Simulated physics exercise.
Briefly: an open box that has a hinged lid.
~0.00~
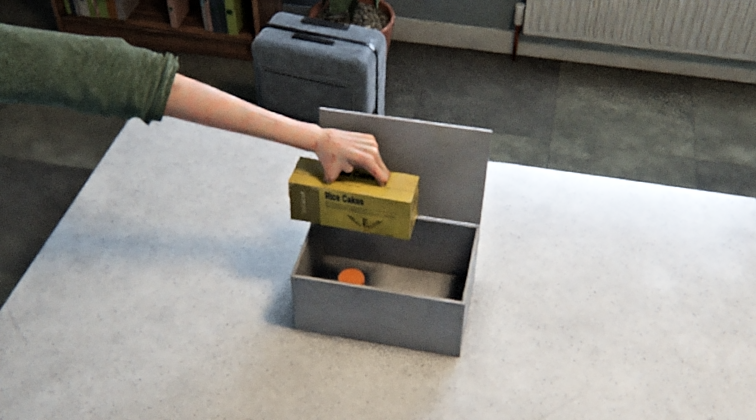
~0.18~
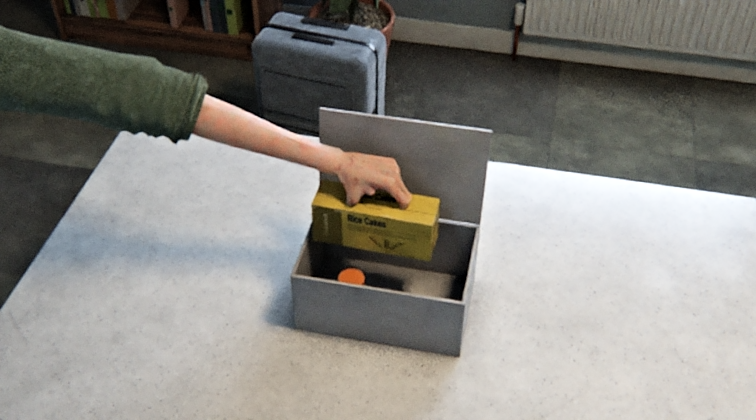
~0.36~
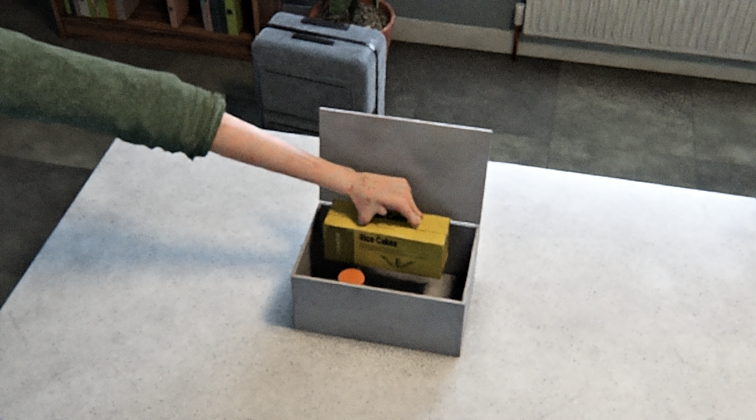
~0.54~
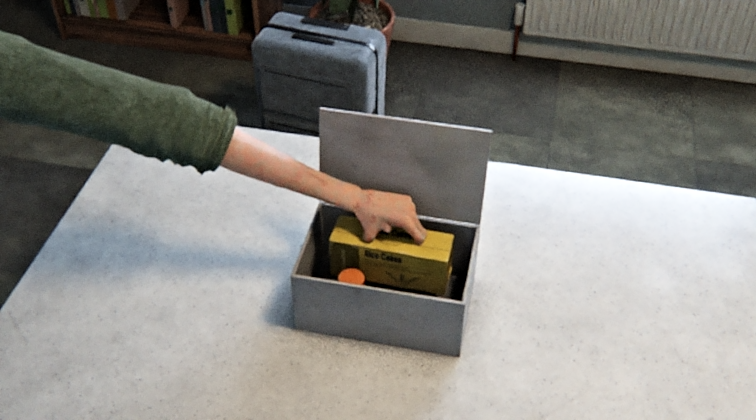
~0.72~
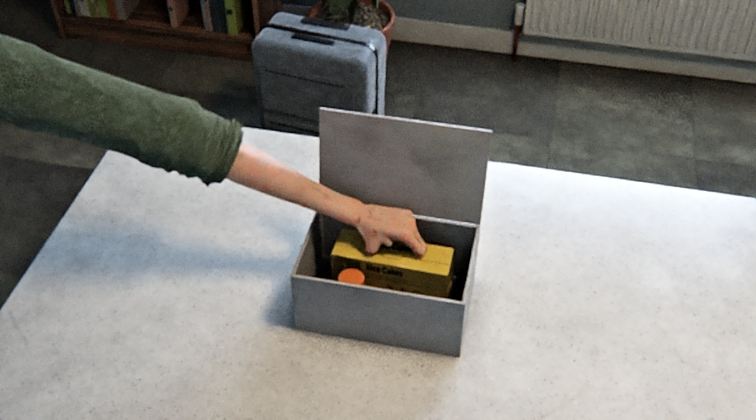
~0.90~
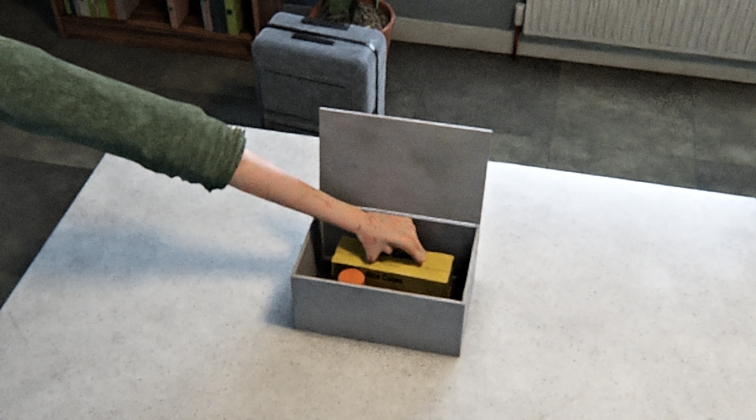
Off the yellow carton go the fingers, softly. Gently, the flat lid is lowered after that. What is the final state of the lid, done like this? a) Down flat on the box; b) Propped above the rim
a, down flat on the box.
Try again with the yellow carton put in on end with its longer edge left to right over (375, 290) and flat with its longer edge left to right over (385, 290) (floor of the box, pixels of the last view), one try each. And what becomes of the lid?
First time it won't go down, and next time it drops into place.
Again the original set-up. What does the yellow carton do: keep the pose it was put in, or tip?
In the end, it keeps its orientation.
Around 2.40 s, lid 67° above the rim.
Around 2.70 s, lid 32° above the rim.
Finally (3.4 s), lid shut; both still in place. Final places as the last picture's camera would see them, yellow carton near (393, 275).
